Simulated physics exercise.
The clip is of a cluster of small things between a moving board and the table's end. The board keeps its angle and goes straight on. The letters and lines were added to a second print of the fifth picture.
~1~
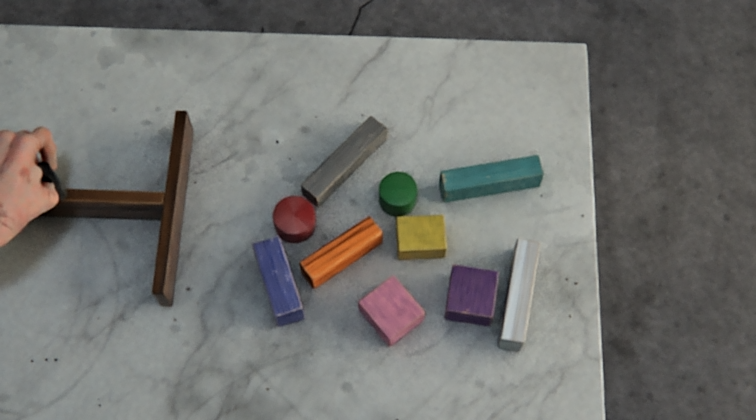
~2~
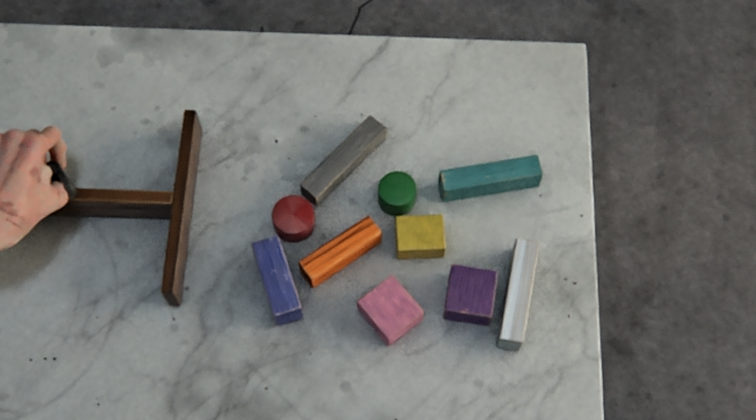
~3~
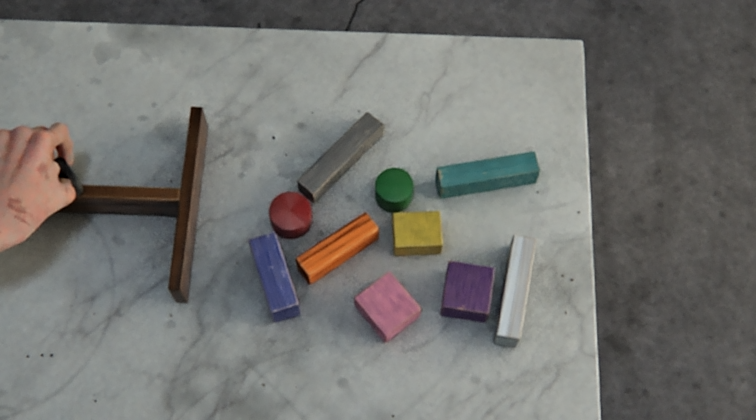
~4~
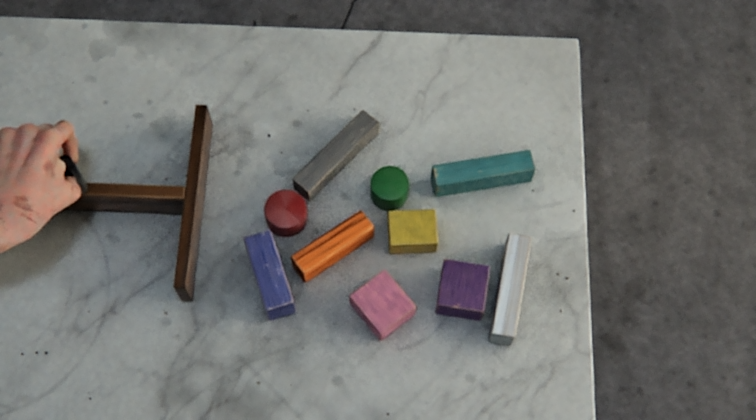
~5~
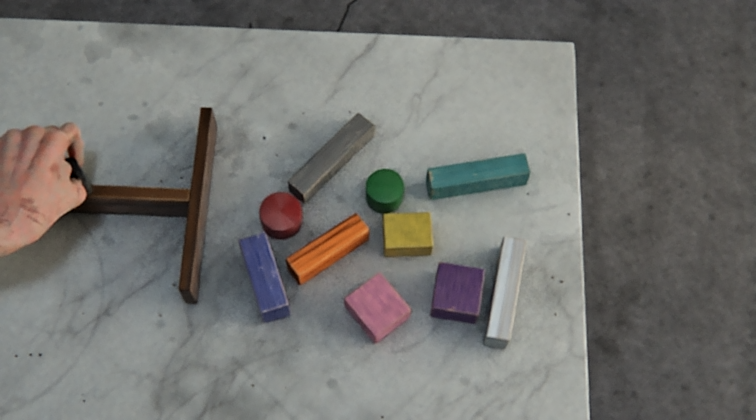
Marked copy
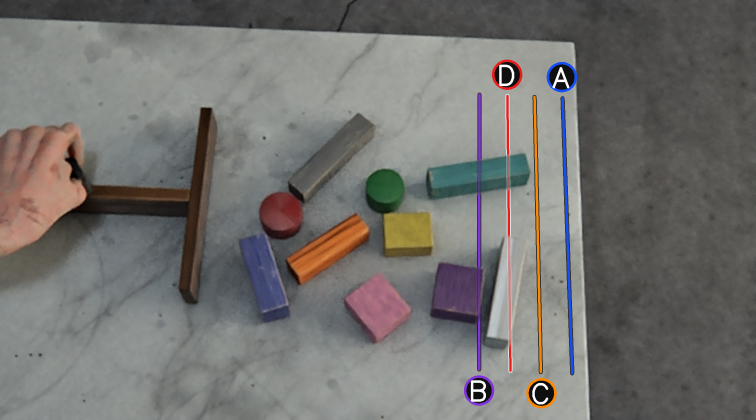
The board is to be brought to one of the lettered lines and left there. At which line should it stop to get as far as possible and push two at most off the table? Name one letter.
No third one falls up to B.
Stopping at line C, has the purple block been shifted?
Yes.
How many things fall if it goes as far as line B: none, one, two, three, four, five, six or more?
By then, one.
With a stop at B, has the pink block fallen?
By then, no.
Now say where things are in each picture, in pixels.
The first frame shows board (170, 198); orange stick (342, 252); grey bar (345, 162).
The second frame shows board (179, 198); green tin (397, 194).
The third frame shows board (186, 194); white stick (515, 291).
The fourth frame shows board (191, 192); pink block (383, 305).
The fifth frame shows board (196, 195); purple block (457, 293); blue bar (265, 277); orange stick (328, 249).
On the copy, A at (567, 228); B at (479, 224); C at (538, 227); D at (509, 226).
On B. First, board (297, 199); grey bar (342, 156); blue bar (314, 281).
Then, board (400, 204); white stick (535, 290); turquoise bar (513, 173).
Finally, board (478, 207); white stick over the edge; purple block (579, 296); one fallen.
By contrast, A drops nine; C drops six; D drops four.
